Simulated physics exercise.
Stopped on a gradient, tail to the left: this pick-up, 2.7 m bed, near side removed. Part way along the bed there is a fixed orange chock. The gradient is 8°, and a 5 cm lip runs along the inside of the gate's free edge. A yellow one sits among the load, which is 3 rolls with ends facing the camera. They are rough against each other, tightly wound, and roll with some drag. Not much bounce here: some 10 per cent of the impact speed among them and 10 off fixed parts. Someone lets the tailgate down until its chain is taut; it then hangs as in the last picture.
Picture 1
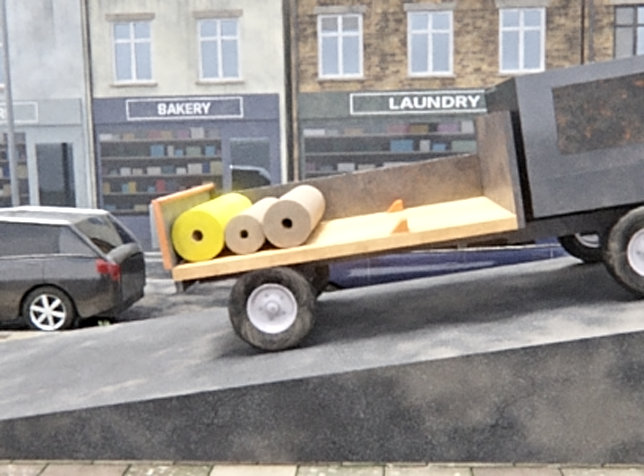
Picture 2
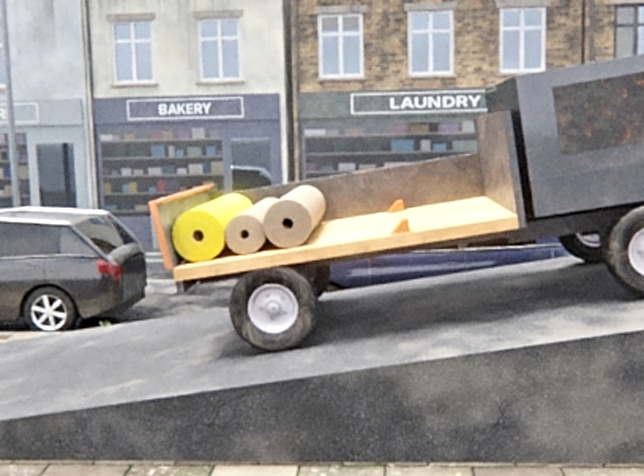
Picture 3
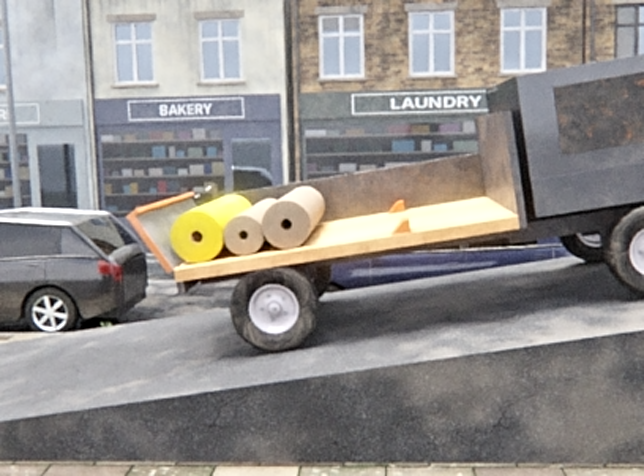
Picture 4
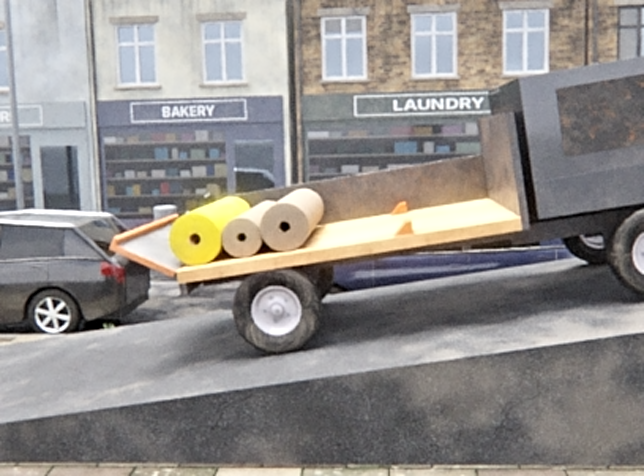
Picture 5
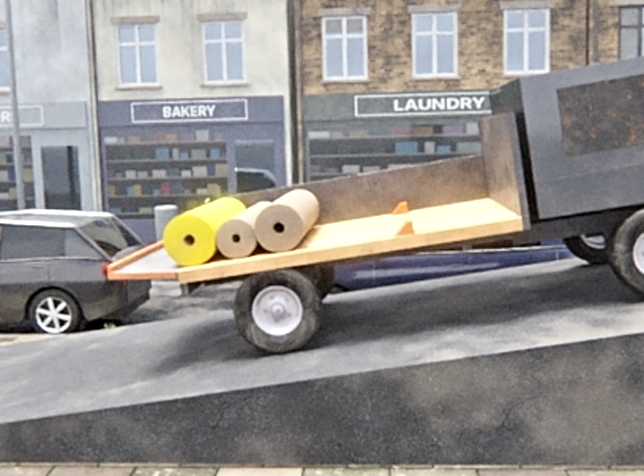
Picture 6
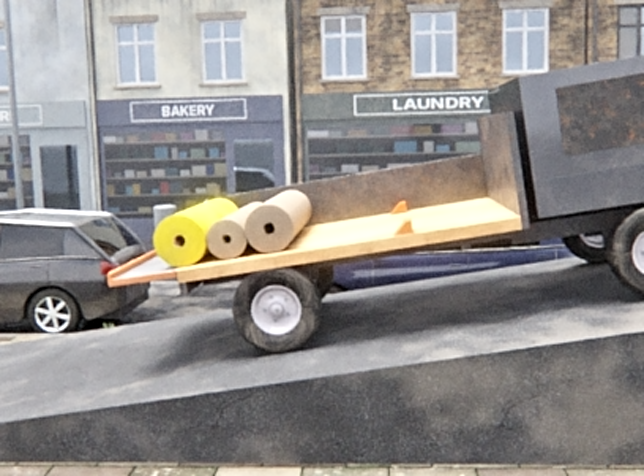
A dark pick-up with its near side removed stands on a sloping grey road, its tail to the left, seen side-on from across the street with a bakery and a laundry behind. On its pale wooden bed, a yellow roll and two brownish ones rest together by the tailgate, near a parked dark car. The tailgate swings down to the left, and the rolls shift slightly leftward after it.
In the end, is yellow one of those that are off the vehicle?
In the end the yellow one stays put.
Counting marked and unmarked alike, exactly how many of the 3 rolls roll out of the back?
In all, 0.
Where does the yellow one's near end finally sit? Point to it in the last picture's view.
(124, 246), roughly.
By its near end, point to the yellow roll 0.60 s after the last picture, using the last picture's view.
Around (137, 247).
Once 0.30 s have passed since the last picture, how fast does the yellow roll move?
Speed: Approx. 0.6 m/s.
Then, 0.3 s after the last picture, yellow is on the gate, 10 cm past the hinge, rolling left; 0 of 3 are out.
Then, 0.6 s after the last picture, yellow is on the gate, 30 cm past the hinge, rolling left; 0 of 3 are out.
At rest (0.9 s after the last picture), yellow is on the gate, 45 cm past the hinge; 0 of 3 are out.
